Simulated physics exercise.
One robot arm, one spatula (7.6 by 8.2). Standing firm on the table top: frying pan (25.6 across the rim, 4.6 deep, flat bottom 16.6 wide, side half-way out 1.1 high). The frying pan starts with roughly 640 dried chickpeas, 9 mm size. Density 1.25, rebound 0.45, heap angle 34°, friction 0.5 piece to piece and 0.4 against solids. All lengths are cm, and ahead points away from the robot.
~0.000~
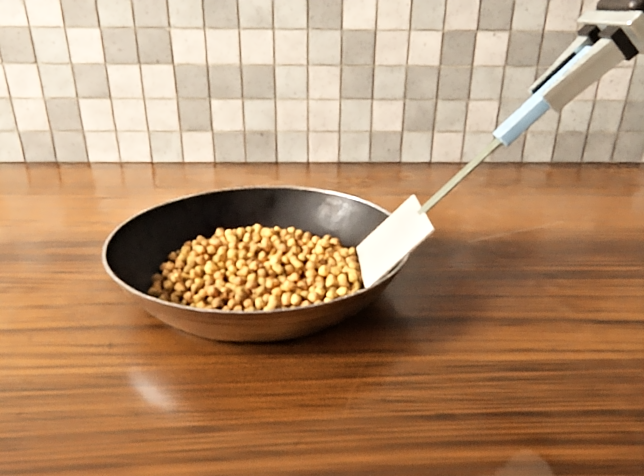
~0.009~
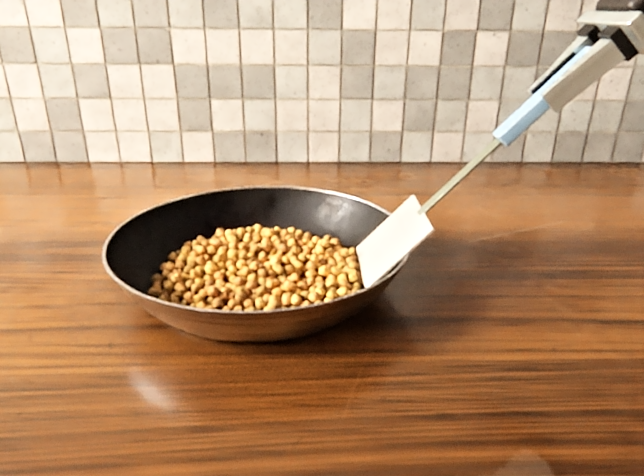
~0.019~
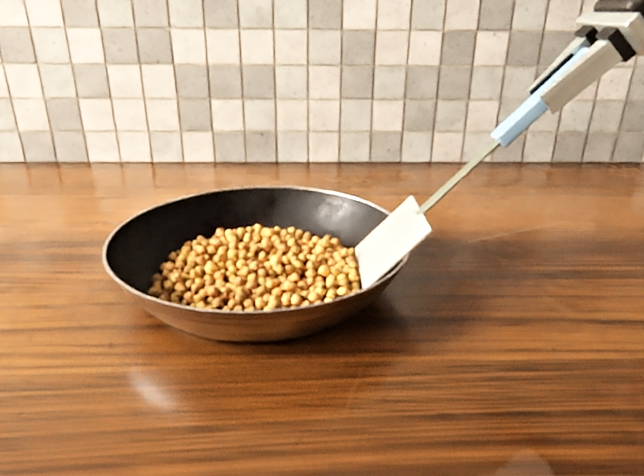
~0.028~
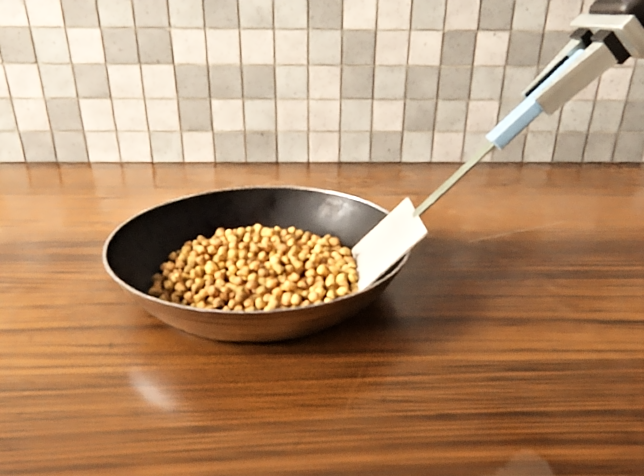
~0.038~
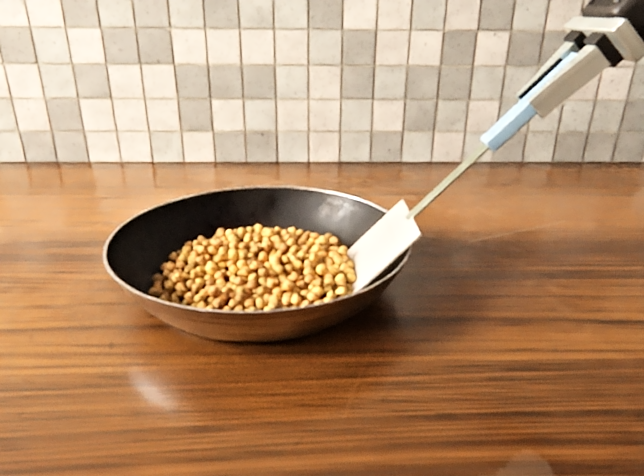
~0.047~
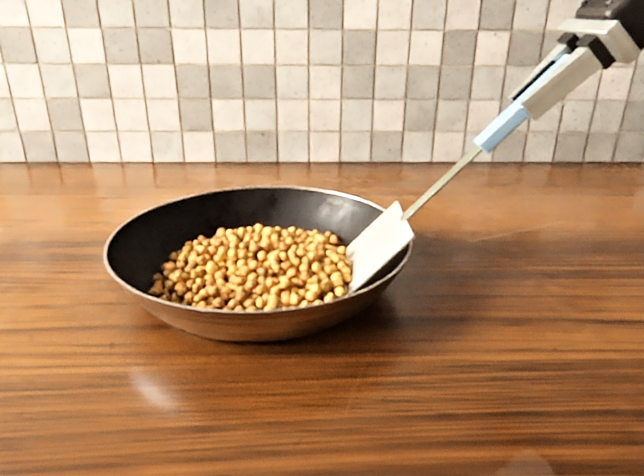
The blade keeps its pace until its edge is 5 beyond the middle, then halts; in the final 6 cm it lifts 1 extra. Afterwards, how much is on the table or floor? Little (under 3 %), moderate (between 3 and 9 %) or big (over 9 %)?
Share on the table or floor: Little (under 3 %).
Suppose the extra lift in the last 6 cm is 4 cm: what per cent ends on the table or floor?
About 0 per cent.
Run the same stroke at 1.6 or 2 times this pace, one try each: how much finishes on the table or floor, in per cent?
Some 0 and 5 per cent.
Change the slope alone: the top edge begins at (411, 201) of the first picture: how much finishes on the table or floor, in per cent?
About 0 per cent.
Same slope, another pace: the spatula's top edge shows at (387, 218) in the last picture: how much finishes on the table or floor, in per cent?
Some 0 per cent.
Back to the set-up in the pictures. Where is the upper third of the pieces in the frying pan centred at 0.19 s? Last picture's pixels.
At about (220, 257).
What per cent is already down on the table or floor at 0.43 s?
Some 0 per cent.
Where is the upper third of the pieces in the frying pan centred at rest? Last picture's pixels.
Around (178, 253).
By 0.12 s, sloping 47°, highest piece 4 above the table; 644 in the frying pan.
By 0.19 s, sloping 47°, highest piece 5 above the table; 644 in the frying pan.
By 0.43 s, sloping 47°, highest piece 4 above the table; 644 in the frying pan.
By 1.48 s, sloping 47°, highest piece 4 above the table; 644 in the frying pan.
Final count, 644 in the frying pan. That is 0 % on the table or floor.
